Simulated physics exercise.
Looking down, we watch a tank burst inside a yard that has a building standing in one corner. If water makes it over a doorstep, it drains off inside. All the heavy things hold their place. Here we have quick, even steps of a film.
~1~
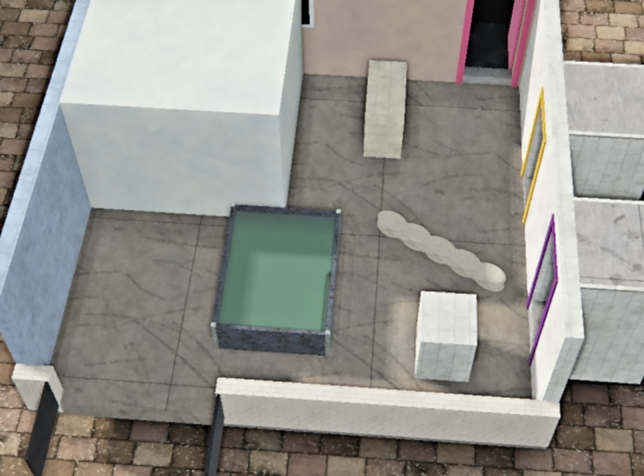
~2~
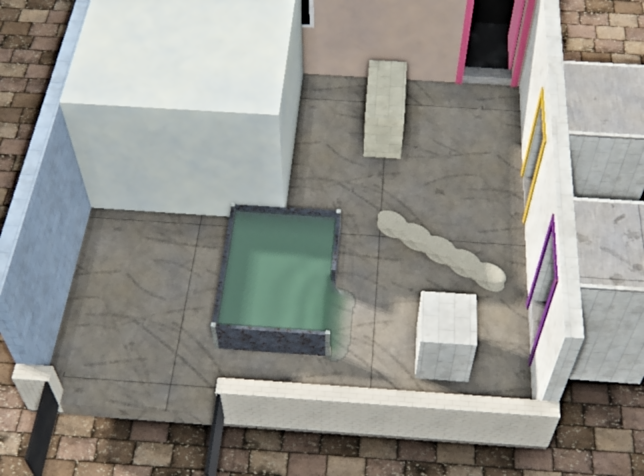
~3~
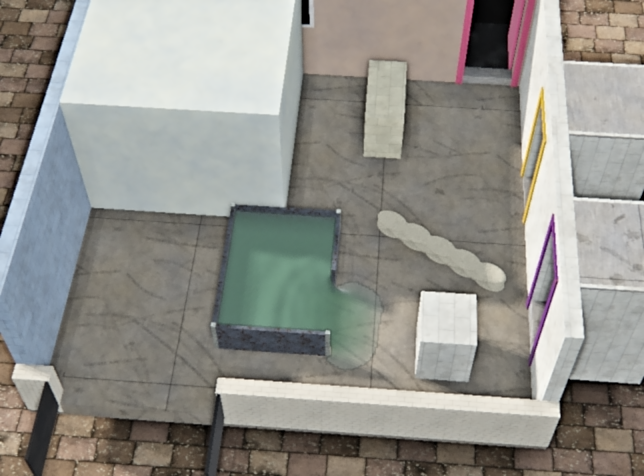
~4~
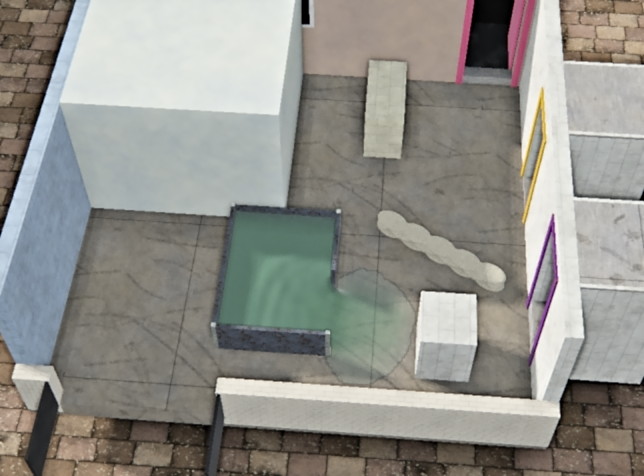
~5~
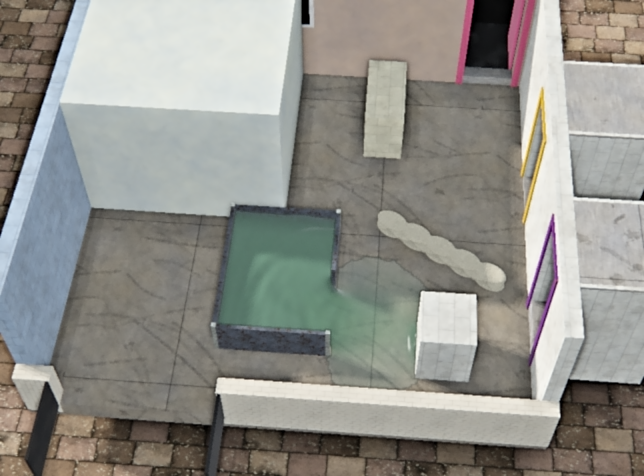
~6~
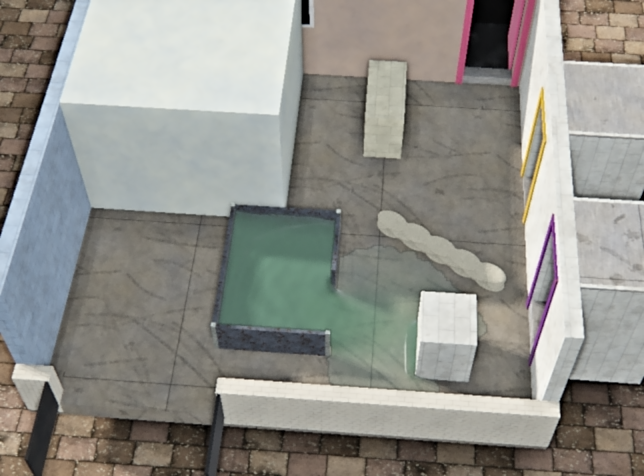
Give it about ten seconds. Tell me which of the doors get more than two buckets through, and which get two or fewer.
I predict the yellow door will remain at two buckets or below, I predict the pink door will remain at two buckets or below, I predict the purple door will remain at two buckets or below.
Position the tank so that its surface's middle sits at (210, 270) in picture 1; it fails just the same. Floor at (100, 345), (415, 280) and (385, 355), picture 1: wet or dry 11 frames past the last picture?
Bone-dry, soaked, soaked.
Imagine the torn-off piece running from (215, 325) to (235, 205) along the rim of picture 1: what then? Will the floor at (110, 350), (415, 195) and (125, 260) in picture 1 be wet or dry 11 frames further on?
Soaked, untouched, soaked.
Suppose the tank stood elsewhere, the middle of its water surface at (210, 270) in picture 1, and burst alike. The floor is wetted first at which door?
My pick is the one in purple.
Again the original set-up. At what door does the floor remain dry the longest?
That would be the pink door.
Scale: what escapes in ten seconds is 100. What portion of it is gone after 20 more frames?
Estimate: 0 %.
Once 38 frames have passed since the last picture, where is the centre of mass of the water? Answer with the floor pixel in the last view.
The water's centre sits above (366, 304).
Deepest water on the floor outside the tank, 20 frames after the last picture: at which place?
That would be (478, 419).
A moment on, water covers 15 % of the floor; the yellow door not reached, the pink door not reached, the purple door wet at the sill, nothing in.
Next, water covers 25 % of the floor; the yellow door wet at the sill, nothing in, the pink door not reached, the purple door wet at the sill, nothing in.
Then, water covers 40 % of the floor; the yellow door wet at the sill, nothing in, the pink door not reached, the purple door wet at the sill, nothing in.
Later, water covers 70 % of the floor; the yellow door wet at the sill, nothing in, the pink door wet at the sill, nothing in, the purple door wet at the sill, nothing in.
In the end, water covers 90 % of the floor; the yellow door wet at the sill, nothing in, the pink door wet at the sill, nothing in, the purple door wet at the sill, nothing in.
